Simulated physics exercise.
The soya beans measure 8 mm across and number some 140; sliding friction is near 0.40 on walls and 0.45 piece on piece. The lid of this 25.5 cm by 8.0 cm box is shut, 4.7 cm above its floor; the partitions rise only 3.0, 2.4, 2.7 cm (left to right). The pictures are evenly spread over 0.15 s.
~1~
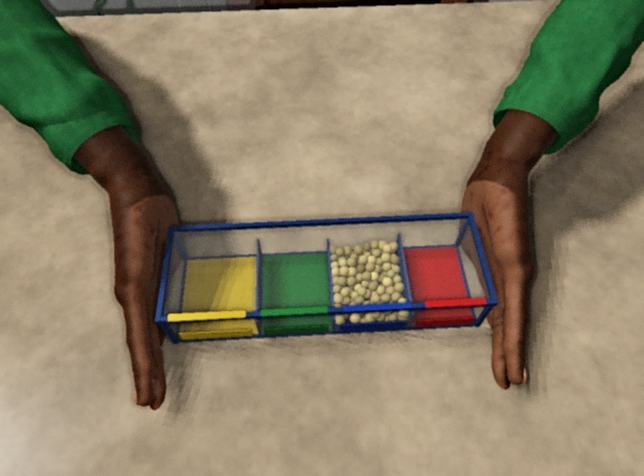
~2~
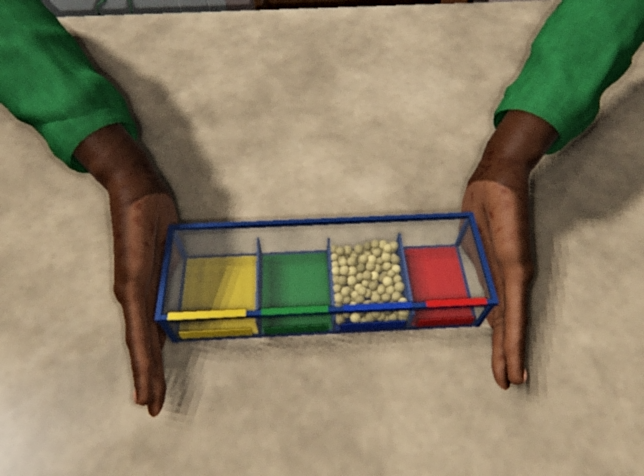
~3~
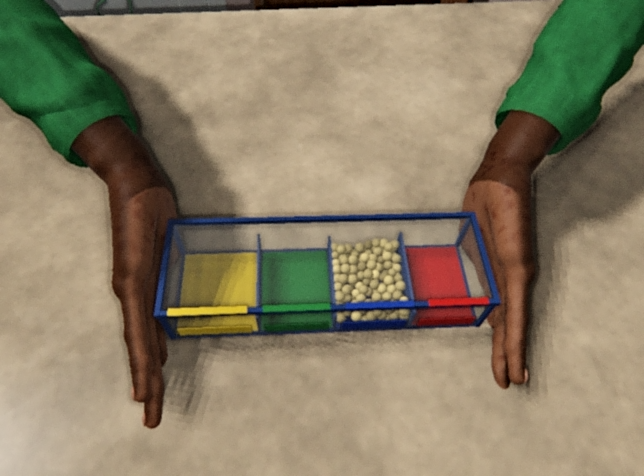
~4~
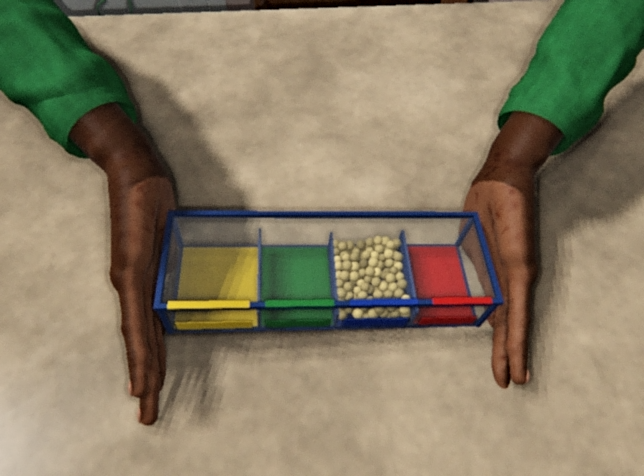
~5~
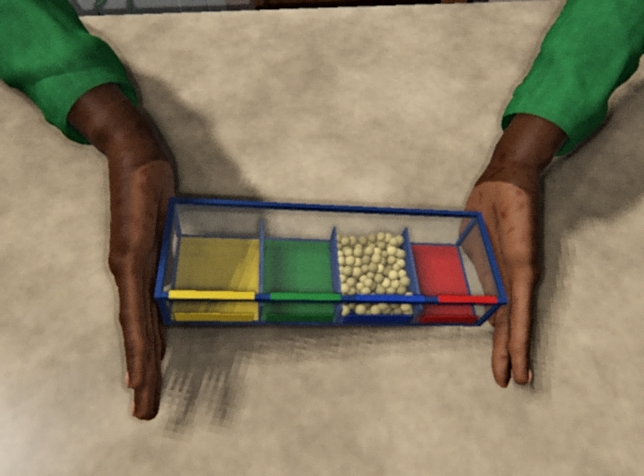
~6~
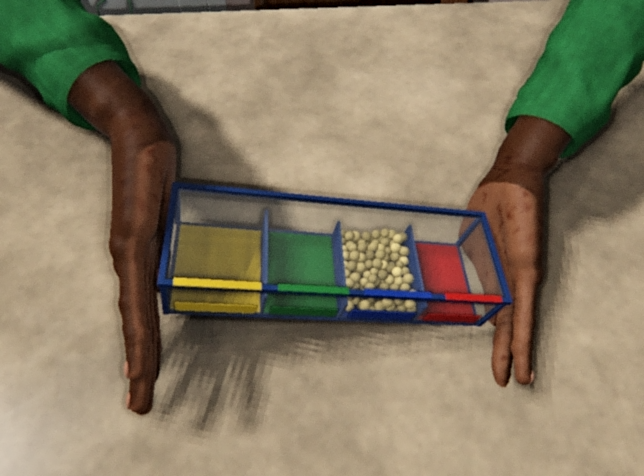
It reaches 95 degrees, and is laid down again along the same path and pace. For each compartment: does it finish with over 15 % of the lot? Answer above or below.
Red compartment: Above; blue compartment: Above; green compartment: Below; yellow compartment: Below.
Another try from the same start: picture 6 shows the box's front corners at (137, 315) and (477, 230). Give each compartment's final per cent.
Red 0, blue 5, green 35, yellow 55.
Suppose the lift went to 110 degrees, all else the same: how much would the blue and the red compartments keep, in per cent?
In that case blue 10, red 90.
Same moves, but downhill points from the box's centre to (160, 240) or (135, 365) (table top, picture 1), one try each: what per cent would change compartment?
Some 90 and 90 per cent.
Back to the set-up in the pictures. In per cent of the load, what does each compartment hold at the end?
Red 75, blue 25, green 0, yellow 0.
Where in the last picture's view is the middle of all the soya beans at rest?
At about (436, 279).
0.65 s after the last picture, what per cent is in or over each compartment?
Red 30, blue 70, green 0, yellow 0.
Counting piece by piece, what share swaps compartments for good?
Roughly 75 per cent.
Then, 0.65 s after the last picture, tilt 95 degrees; red 30 %, blue 70 %.
Then, 1.09 s after the last picture, tilt 42 degrees; red 75 %, blue 25 %.
Then, 1.60 s after the last picture, tilt 0 degrees; red 75 %, blue 25 %.
In the end, red 75 %, blue 25 %, green 0 %, yellow 0 %.
